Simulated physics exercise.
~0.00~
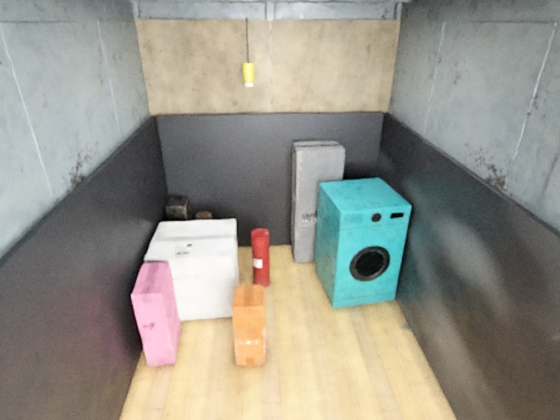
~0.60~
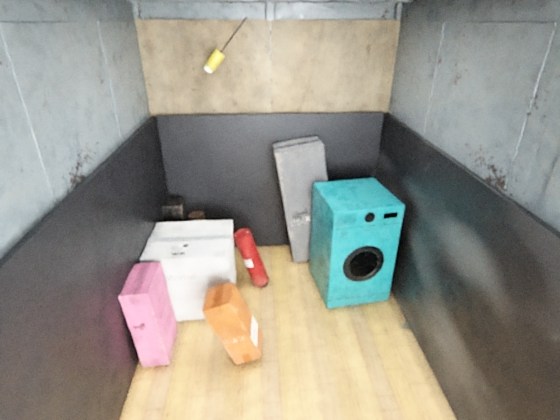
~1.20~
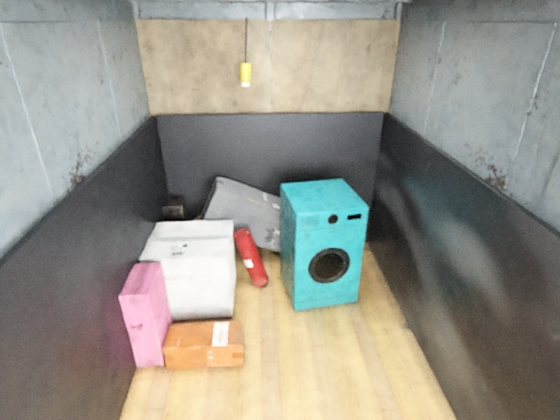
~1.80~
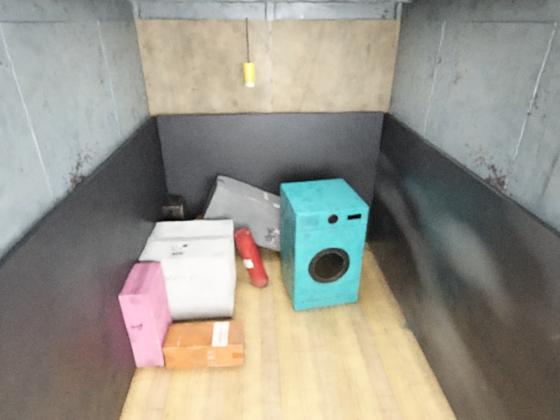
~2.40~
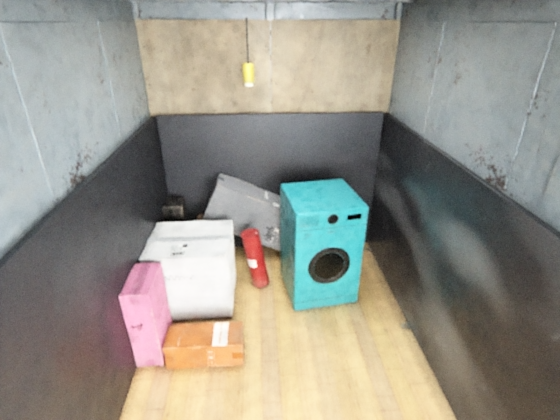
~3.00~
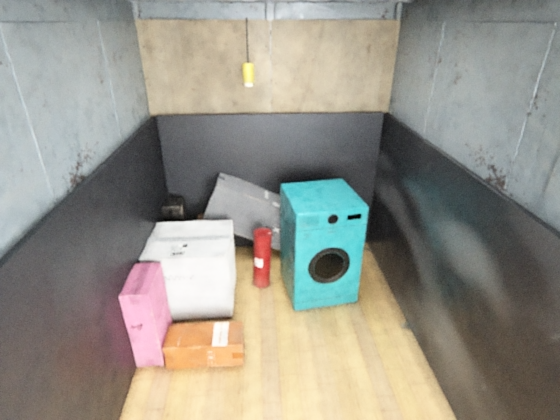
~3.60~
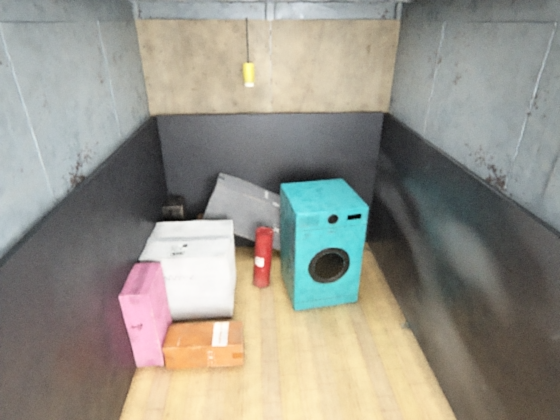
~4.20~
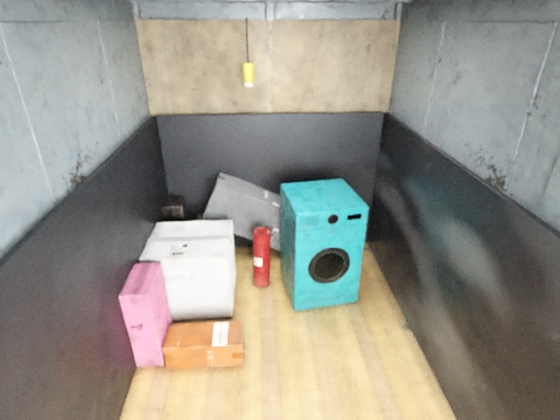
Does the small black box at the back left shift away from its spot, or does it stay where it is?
The black box stays put, still in its spot behind the white box at the end.
